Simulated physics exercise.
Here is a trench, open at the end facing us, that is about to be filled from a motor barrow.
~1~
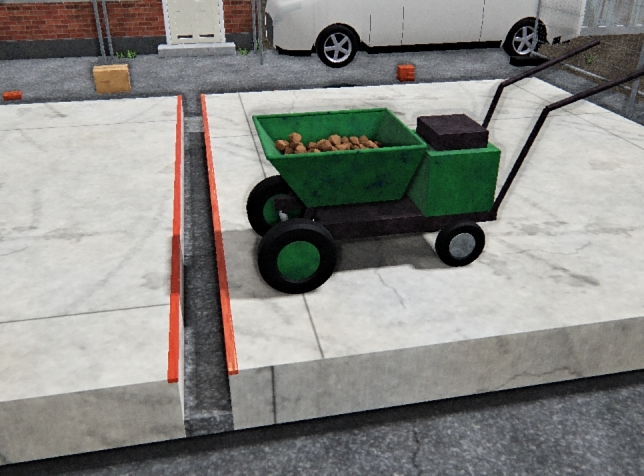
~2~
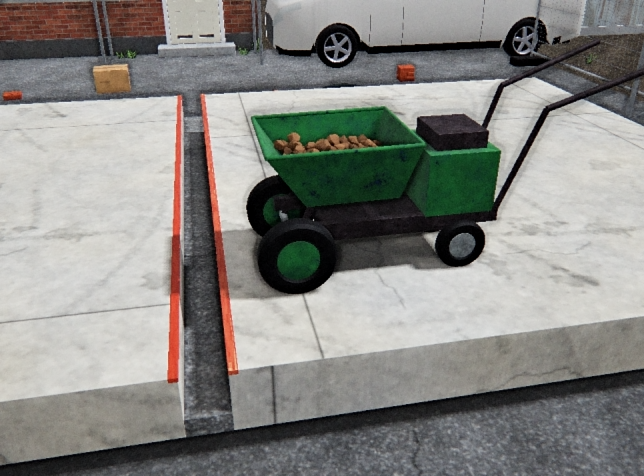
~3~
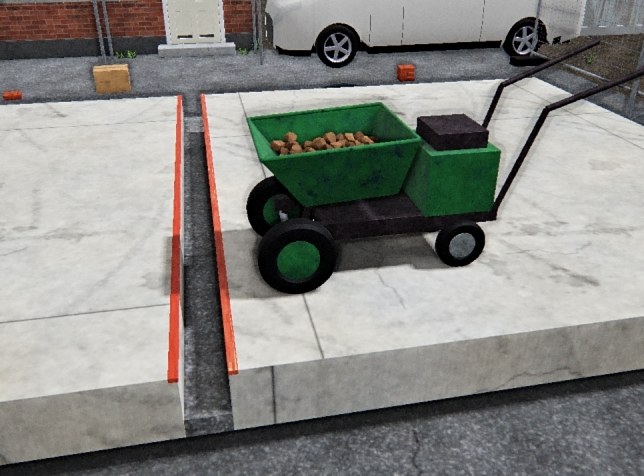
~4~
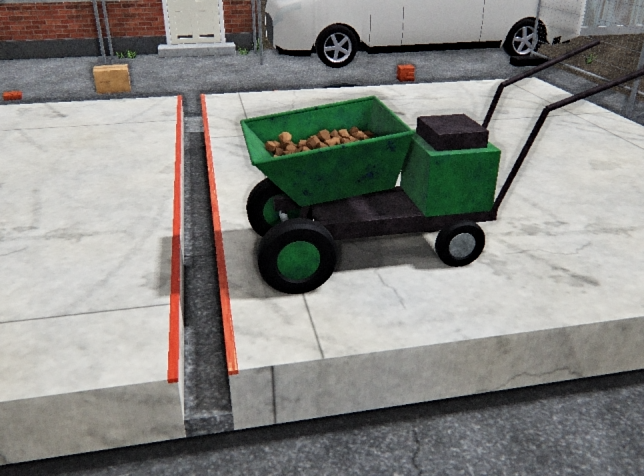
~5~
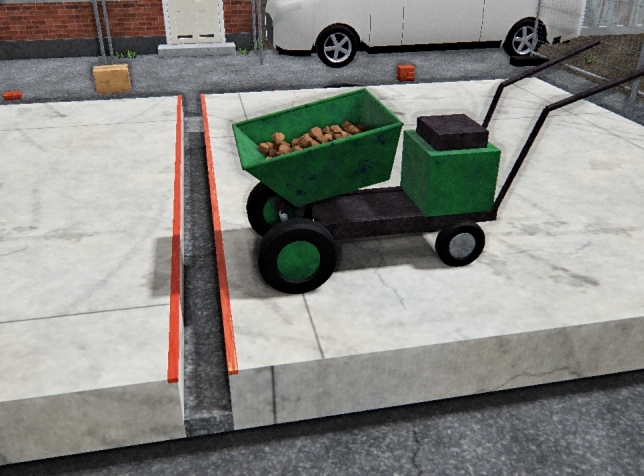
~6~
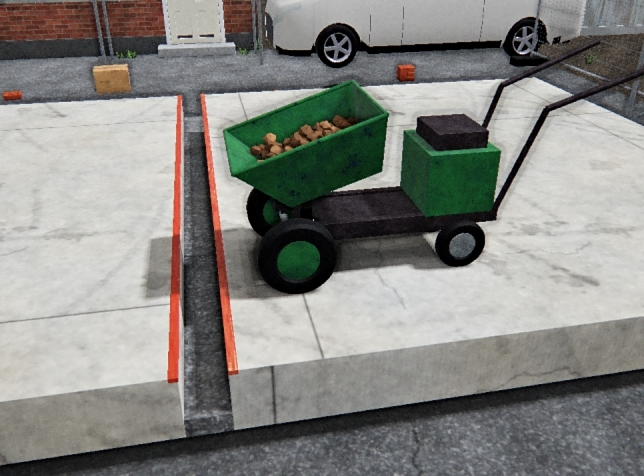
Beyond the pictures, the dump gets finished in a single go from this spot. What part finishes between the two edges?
I expect a minority of the load to land in the trench.
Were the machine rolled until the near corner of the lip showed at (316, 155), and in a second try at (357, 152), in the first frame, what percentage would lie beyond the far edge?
In order, 10 % followed by 0 %.
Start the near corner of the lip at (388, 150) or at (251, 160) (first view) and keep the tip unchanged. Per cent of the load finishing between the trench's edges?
Approximately 30 per cent and 0 per cent, in that order.
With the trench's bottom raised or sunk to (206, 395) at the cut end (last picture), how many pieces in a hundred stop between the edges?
It works out to some 20 percent.
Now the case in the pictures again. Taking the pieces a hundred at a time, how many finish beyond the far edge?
That share comes out near 80 in a hundred.
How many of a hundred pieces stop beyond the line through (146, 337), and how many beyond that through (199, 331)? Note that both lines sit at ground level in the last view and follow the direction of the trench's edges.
Close to 60 and 90 per cent respectively.
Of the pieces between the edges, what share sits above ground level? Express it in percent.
Estimate: Around 10 %.
Shortly afterwards, skip tipped steeply; the whole lot in the skip.
Next, skip tipped right over; near two thirds in the skip; only a few in or heaped over the trench; near a quarter beyond it; only a few falling.
Some moments later, skip tipped right over; a little in the skip; a little in or heaped over the trench; the bulk beyond it.
In the end, skip tipped right over; only a few in the skip; near a quarter in or heaped over the trench; the bulk beyond it.
